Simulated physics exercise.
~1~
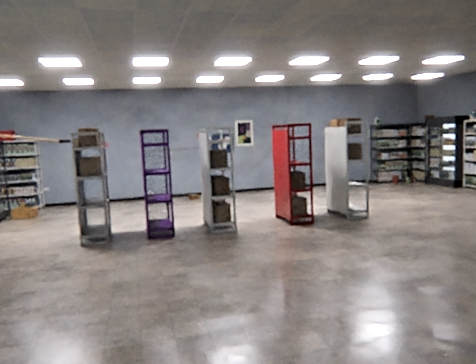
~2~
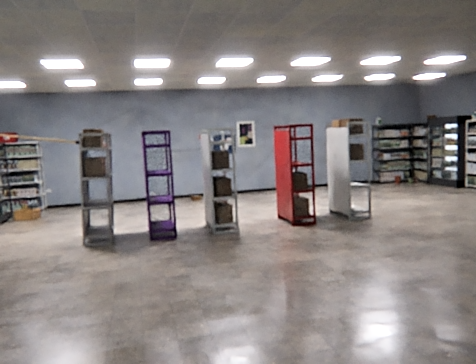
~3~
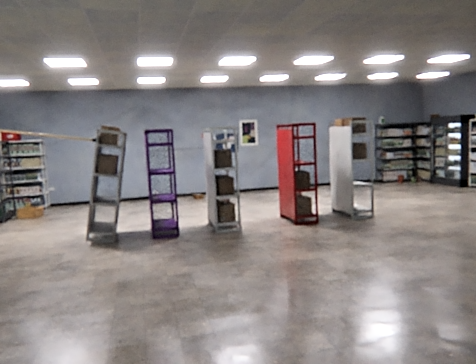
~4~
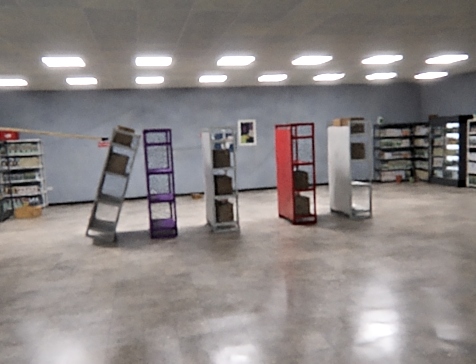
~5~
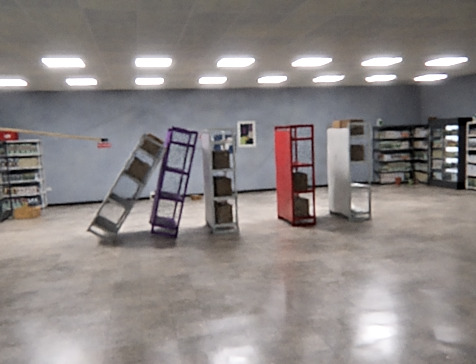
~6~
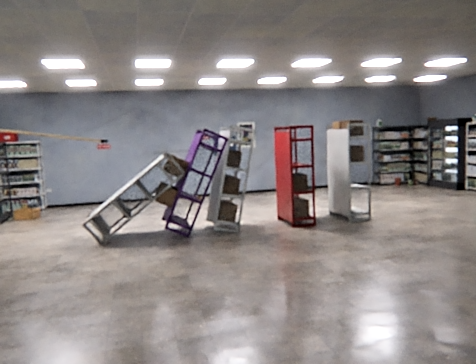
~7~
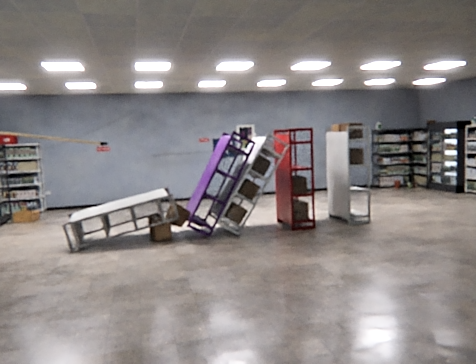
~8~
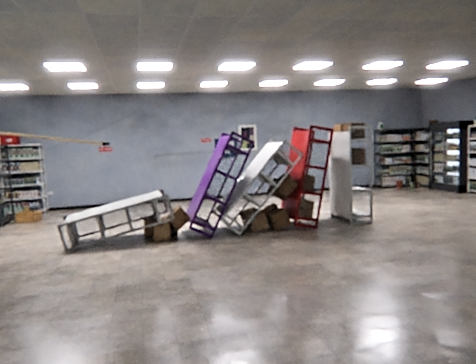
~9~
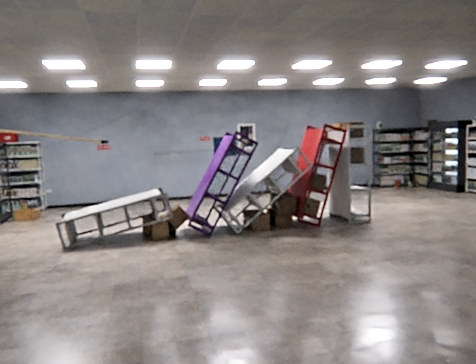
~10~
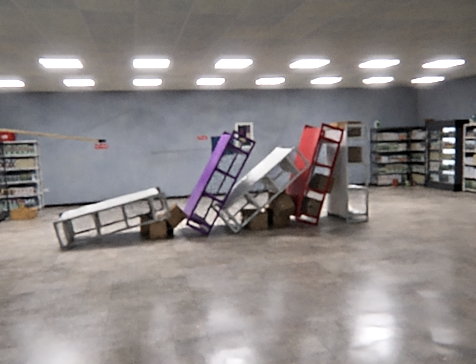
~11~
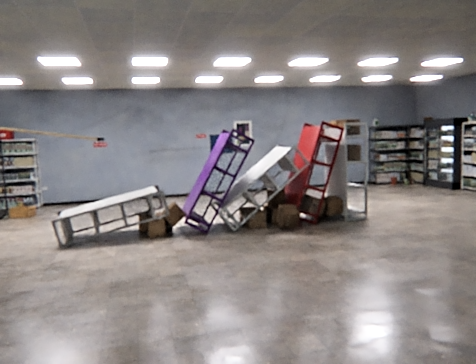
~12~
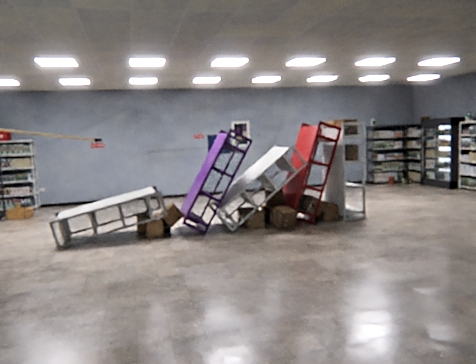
A pole tips the left rack, toppling others rightward until only the last stands upright.
